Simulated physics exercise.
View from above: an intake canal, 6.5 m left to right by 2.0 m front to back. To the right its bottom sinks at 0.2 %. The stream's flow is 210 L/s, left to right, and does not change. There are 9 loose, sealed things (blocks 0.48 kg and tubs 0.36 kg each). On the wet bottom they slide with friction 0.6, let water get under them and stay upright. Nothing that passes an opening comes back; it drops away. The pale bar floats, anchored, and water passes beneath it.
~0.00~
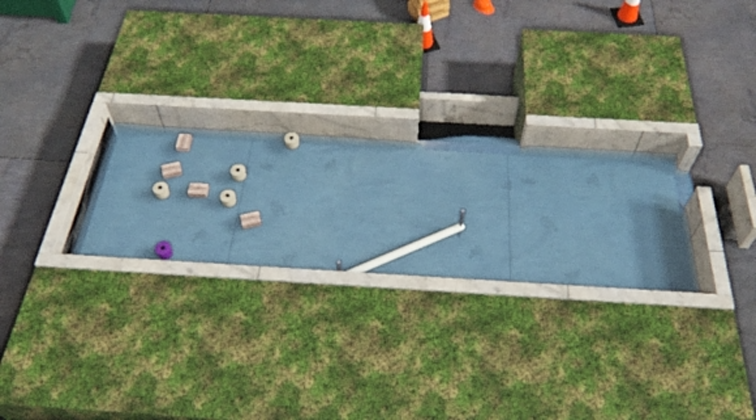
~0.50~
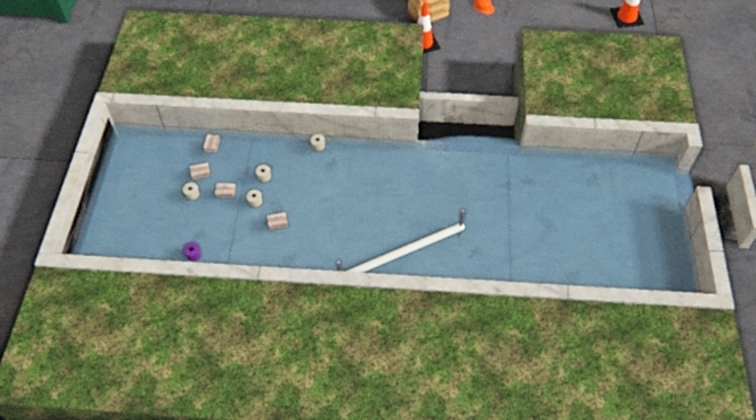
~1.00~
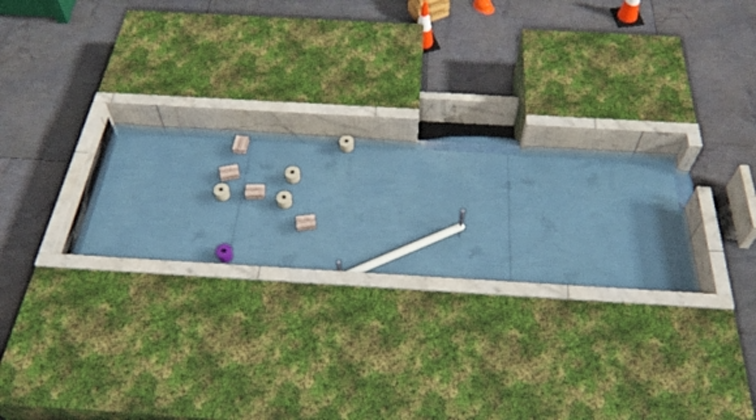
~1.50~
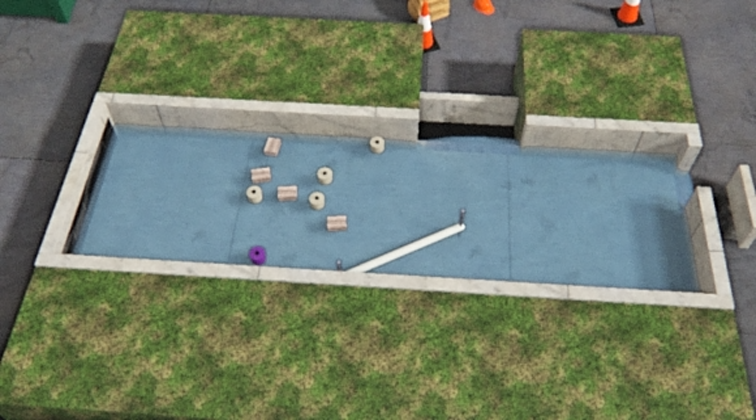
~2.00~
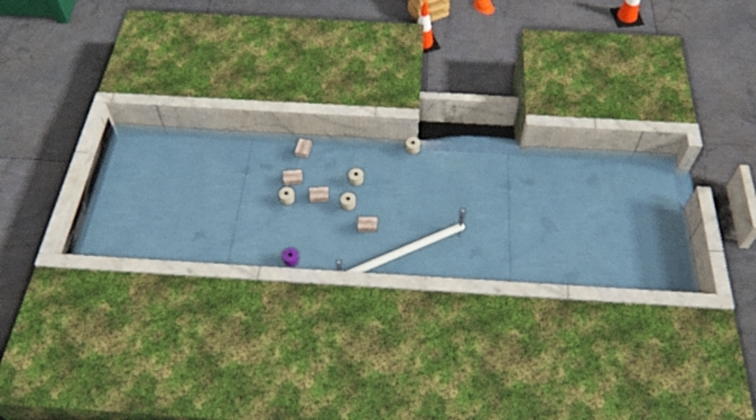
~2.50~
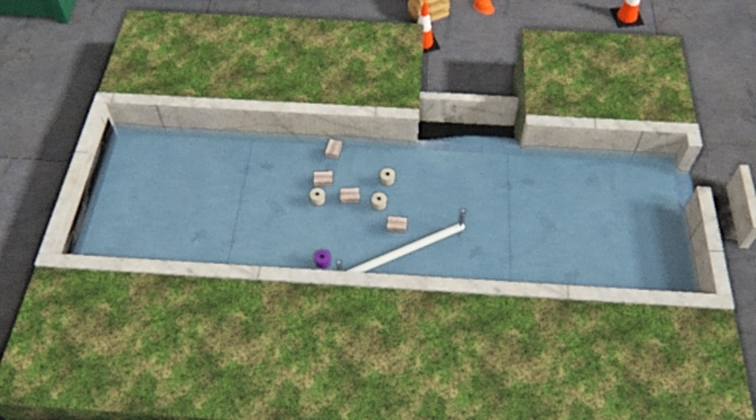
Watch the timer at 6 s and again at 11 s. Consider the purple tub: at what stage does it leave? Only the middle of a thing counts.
Gone at the second check only.
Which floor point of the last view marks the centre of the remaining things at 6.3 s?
The centre sits near (491, 175).
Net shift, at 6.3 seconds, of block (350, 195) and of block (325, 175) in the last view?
The first is washed out, the second gone out.
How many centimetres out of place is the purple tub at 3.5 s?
Shift by then: About 200 cm.
After 3.5 s the purple tub is near (370, 249), 2.1 m from its start, afloat; 1 of 9 are out; 8 afloat.
After 6.3 s the purple tub is near (470, 203), 3.3 m from its start, afloat; 6 of 9 are out; 3 afloat.
After 10.0 s the purple tub has gone out (at 8.7 s); 9 of 9 are out; 0 afloat.
After 14.0 s the purple tub has gone out (at 8.7 s); 9 of 9 are out; 0 afloat.
